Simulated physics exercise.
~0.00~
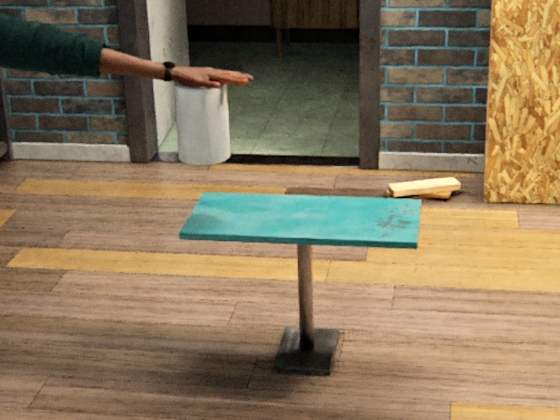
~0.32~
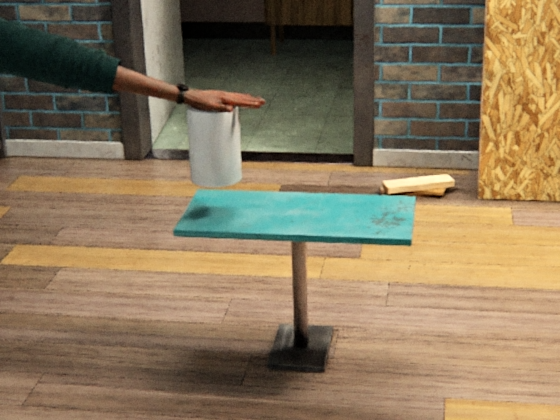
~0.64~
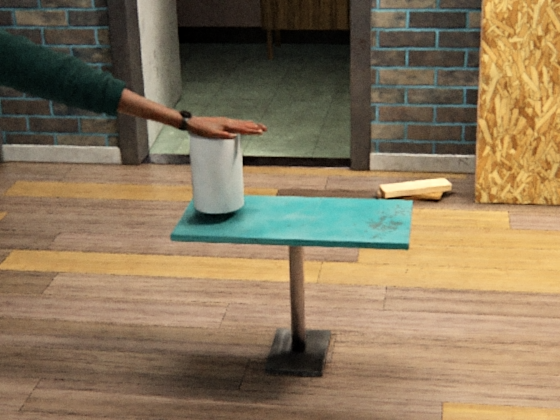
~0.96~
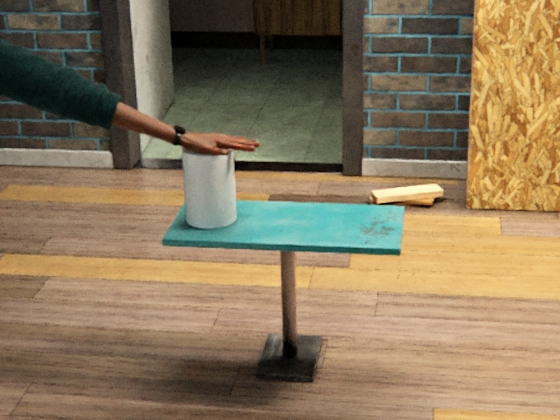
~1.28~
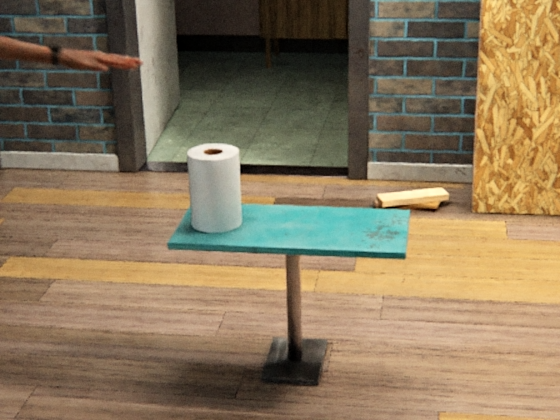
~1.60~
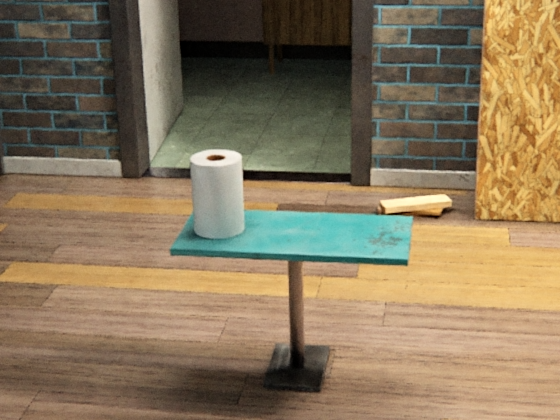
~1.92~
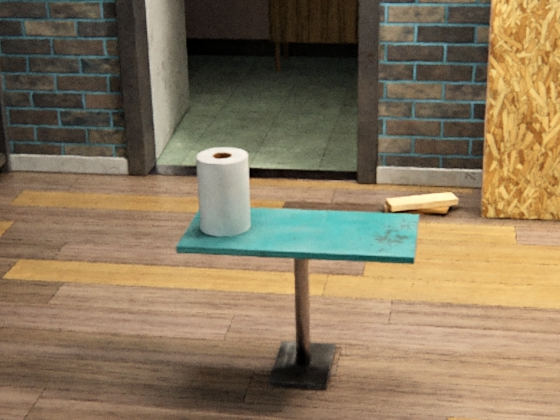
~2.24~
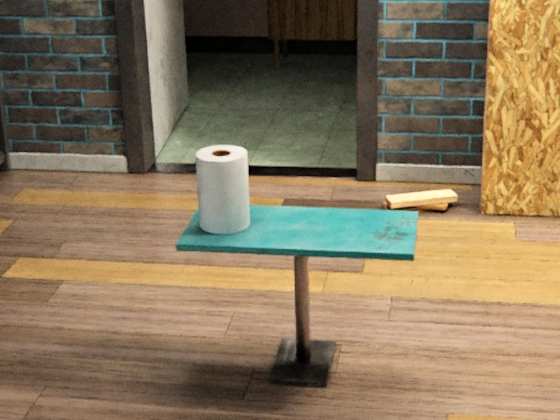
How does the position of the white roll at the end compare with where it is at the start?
At the start the roll is held in the air by a hand, up and to the left of the turquoise table's top. At the end it is slightly farther right and lower, standing upright on the left end of the table.
